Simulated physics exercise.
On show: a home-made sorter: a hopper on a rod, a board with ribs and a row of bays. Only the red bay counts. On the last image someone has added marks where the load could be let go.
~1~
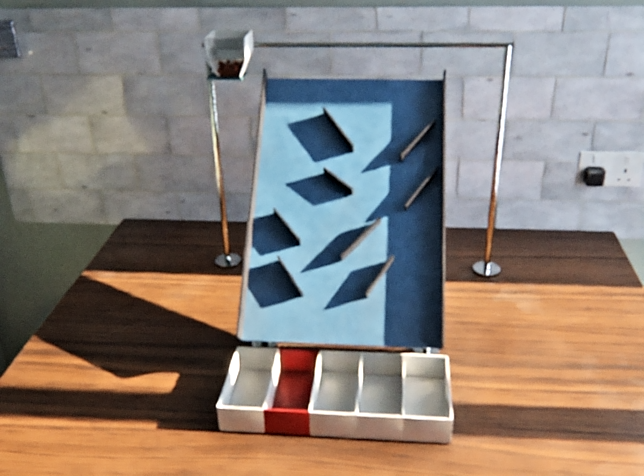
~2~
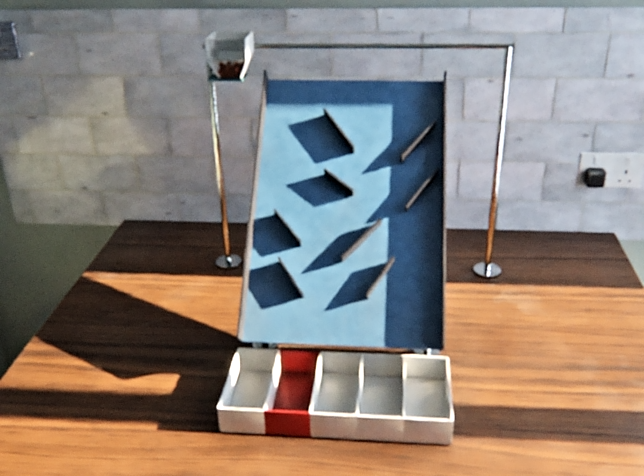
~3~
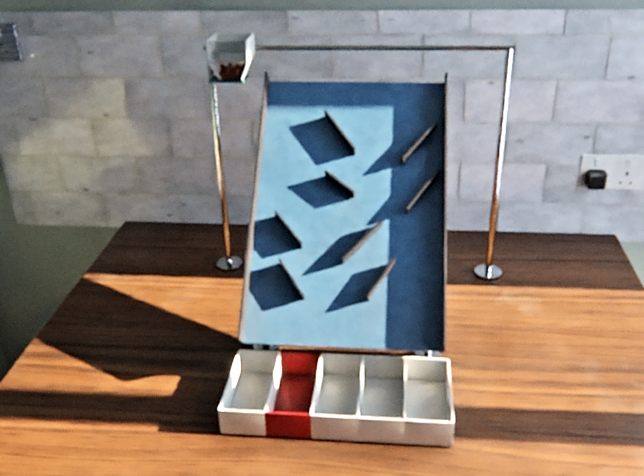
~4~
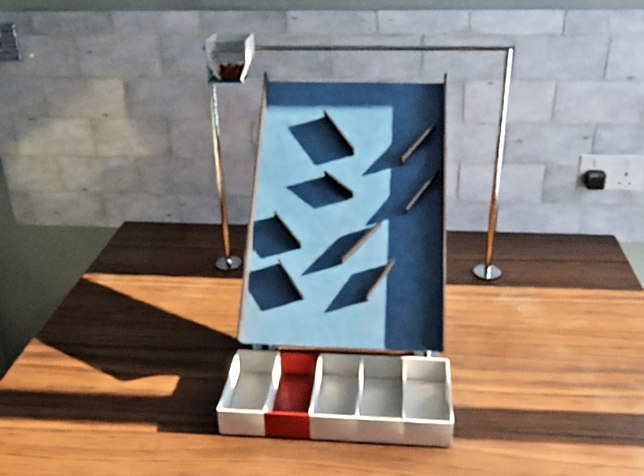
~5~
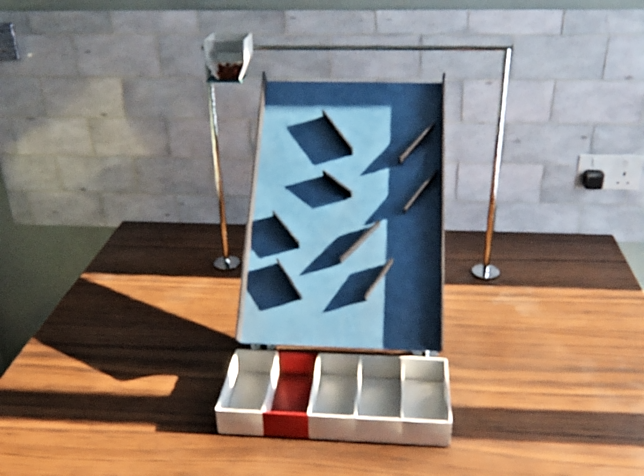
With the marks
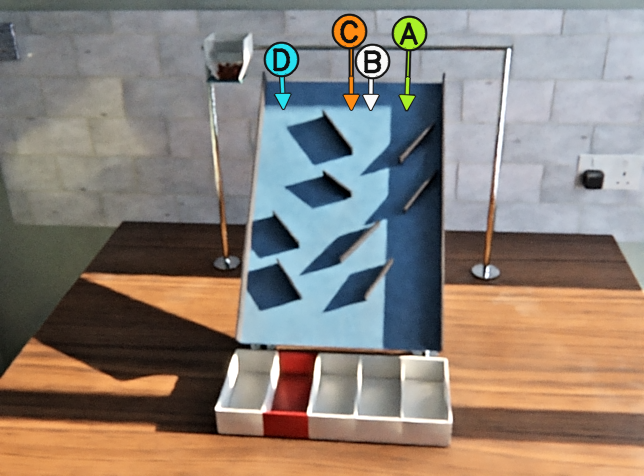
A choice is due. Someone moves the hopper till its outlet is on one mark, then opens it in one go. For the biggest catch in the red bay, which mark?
A is best.
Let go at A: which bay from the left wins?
The second from the left.
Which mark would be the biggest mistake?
D.
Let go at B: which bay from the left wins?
The second.
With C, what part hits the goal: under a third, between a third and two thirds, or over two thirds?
Between a third and two thirds.
On the marked copy, mark A meets the board at (406, 104); mark B meets the board at (370, 104); mark C meets the board at (351, 104); mark D meets the board at (283, 103).
If A is chosen, about two thirds in the red bay, about a third in other bays.
If B is chosen, about half in the red bay, about half in other bays.
If C is chosen, about half in the red bay, about a third in other bays, a small part outside the box.
If D is chosen, a stray few in the red bay, most in other bays, about a quarter outside the box.
